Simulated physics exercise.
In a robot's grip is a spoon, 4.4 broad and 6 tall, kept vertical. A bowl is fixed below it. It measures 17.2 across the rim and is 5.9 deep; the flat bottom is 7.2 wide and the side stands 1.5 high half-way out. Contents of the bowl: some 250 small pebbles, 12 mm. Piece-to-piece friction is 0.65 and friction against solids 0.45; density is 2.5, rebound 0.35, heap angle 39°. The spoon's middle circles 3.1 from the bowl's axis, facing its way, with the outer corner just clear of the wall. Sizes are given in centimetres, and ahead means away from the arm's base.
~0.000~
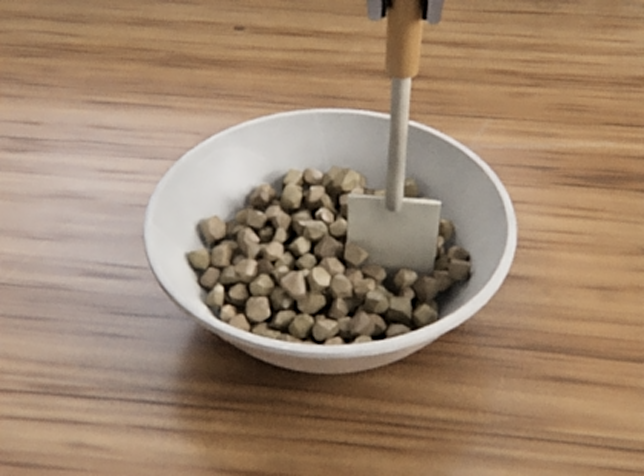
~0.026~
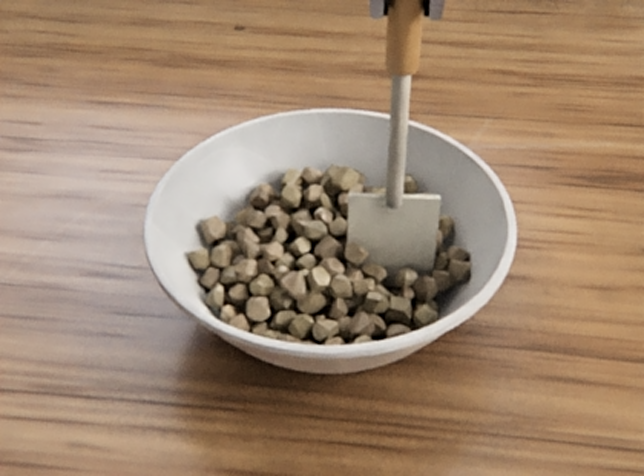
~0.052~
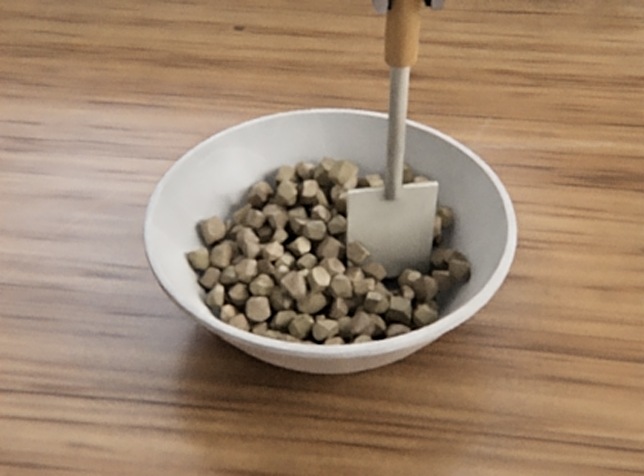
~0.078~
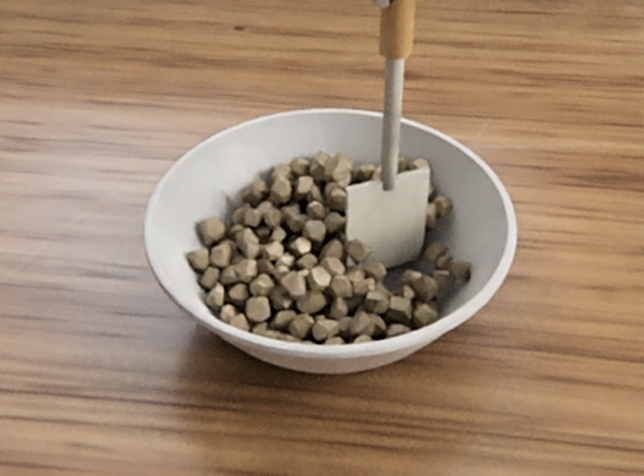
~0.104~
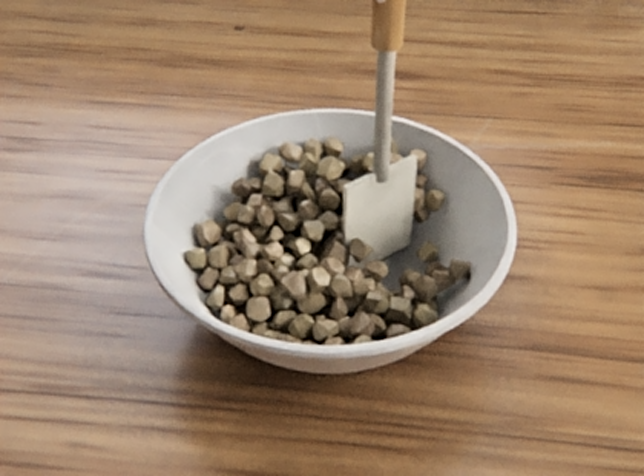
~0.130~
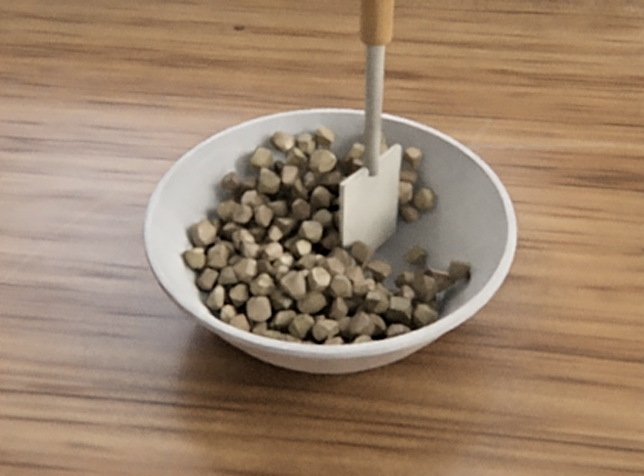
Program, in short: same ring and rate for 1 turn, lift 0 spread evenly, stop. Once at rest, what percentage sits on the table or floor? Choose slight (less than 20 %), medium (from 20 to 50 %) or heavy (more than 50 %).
The share is slight.
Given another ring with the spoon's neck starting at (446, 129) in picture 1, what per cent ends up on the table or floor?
It comes to around 5 percent.
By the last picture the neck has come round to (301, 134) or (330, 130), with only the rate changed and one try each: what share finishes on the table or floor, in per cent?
Some 45 and 25 per cent.
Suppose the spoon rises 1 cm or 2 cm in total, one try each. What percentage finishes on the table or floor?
10 and 5 %.
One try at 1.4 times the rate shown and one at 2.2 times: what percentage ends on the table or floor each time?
Around 15 percent on the first try and 40 percent on the second.
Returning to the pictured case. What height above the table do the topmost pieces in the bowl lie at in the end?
Measured height: Some 7.0 cm.
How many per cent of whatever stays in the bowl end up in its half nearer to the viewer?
Roughly 35 percent of it.
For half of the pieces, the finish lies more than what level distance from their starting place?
Something like 7 centimetres, give or take.
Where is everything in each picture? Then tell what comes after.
In the first frame, spoon neck at (396, 174), 0° round; upper third of the load around (321, 243), from x 200 to 460, top at y 180; 251 in the bowl.
In the second frame, spoon neck at (396, 171), 4° round; upper third of the load around (325, 238), from x 200 to 460, top at y 175.
In the third frame, spoon neck at (394, 162), 16° round; upper third of the load around (324, 227), from x 200 to 460, top at y 170.
In the fourth frame, spoon neck at (390, 154), 29° round; upper third of the load around (322, 218), from x 200 to 460, top at y 165.
In the fifth frame, spoon neck at (382, 146), 42° round; upper third of the load around (313, 213), from x 195 to 460, top at y 145.
In the sixth frame, spoon neck at (372, 140), 55° round; upper third of the load around (305, 202), from x 195 to 460, top at y 135; 251 in the bowl.
After 0.36 s, 173° round, highest piece 8 above the table; 245 in the bowl, 1 on the table or floor, 5 in flight or on the tool.
After 0.60 s, 291° round, highest piece 8 above the table; 228 in the bowl, 17 on the table or floor, 6 in flight or on the tool.
After 0.91 s, 0° round, highest piece 7 above the table; 224 in the bowl, 27 on the table or floor.
After 1.61 s, 0° round, highest piece 7 above the table; 224 in the bowl, 27 on the table or floor.
At rest, 224 in the bowl, 27 on the table or floor. That is 11 % on the table or floor.
